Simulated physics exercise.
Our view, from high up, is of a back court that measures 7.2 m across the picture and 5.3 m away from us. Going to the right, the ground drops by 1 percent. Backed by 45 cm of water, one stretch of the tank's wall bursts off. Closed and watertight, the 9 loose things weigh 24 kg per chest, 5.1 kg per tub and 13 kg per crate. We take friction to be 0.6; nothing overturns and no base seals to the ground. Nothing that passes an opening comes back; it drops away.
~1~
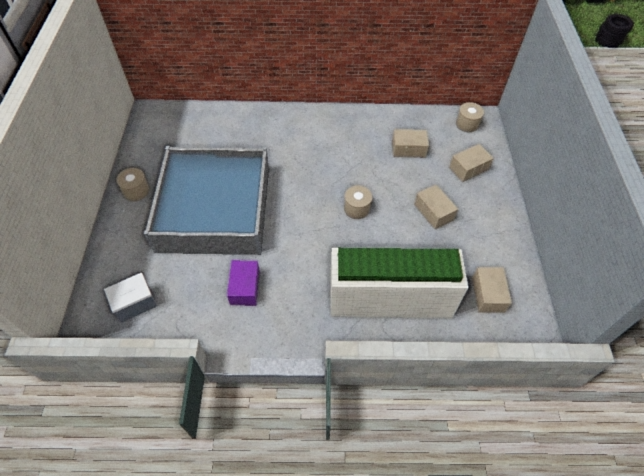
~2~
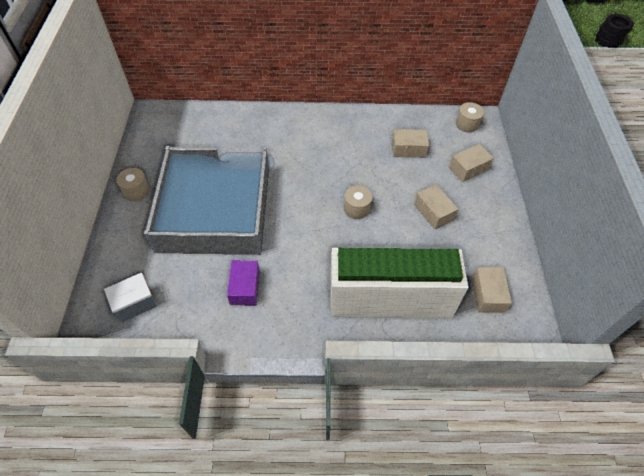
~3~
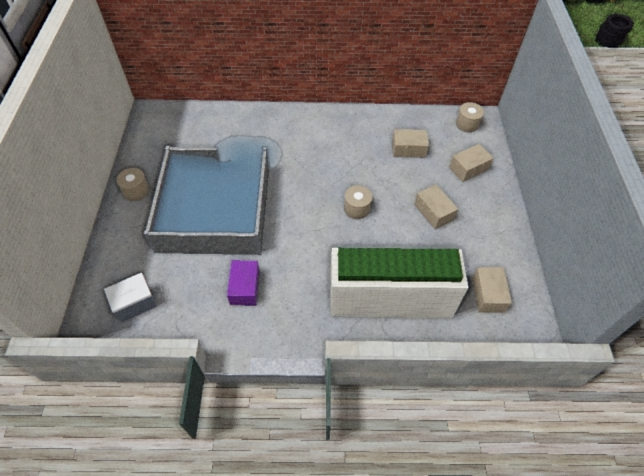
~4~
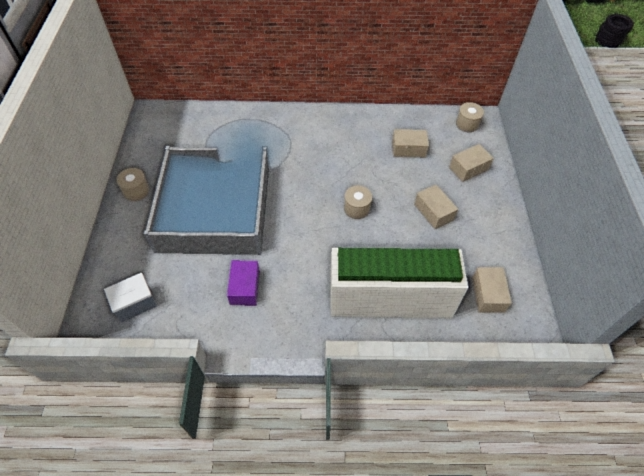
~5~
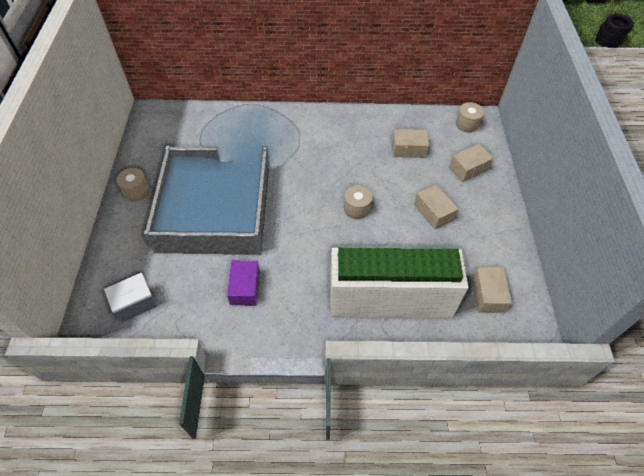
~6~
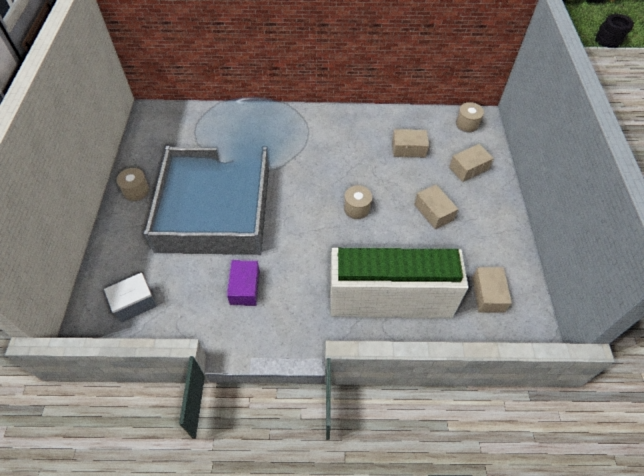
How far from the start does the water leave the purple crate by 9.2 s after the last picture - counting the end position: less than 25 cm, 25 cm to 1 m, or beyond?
My money says it stays right about there.
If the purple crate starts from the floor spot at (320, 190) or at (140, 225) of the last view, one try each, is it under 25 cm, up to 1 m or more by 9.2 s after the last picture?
Results, in order: Essentially stationary, then displaced moderately.
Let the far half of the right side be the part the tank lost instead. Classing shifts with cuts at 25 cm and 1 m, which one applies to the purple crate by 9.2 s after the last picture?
If that happened, the purple crate does not really move.
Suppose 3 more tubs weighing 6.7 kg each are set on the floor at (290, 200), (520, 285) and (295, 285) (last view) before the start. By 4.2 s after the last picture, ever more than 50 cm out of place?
The first one ends up inside that, the second inside that, the third inside that.
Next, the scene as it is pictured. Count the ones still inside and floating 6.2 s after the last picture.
At that time the total is 1.
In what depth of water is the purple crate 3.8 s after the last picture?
Depth: About 0 cm.
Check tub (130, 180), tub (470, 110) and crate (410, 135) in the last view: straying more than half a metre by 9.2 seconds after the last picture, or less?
Taking them in order: Exceeded, exceeded and fell shy.
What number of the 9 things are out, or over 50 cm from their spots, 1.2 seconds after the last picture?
0.
Then, 1.2 s after the last picture the purple crate is near (243, 278), 0.0 m from its start, aground; 0 of 9 are out; 0 afloat.
Then, 3.8 s after the last picture the purple crate is near (243, 278), 0.0 m from its start, aground; 0 of 9 are out; 1 afloat.
Then, 6.2 s after the last picture the purple crate is near (243, 278), 0.0 m from its start, aground; 0 of 9 are out; 1 afloat.
Then, 9.2 s after the last picture the purple crate is near (243, 278), 0.0 m from its start, aground; 0 of 9 are out; 2 afloat.
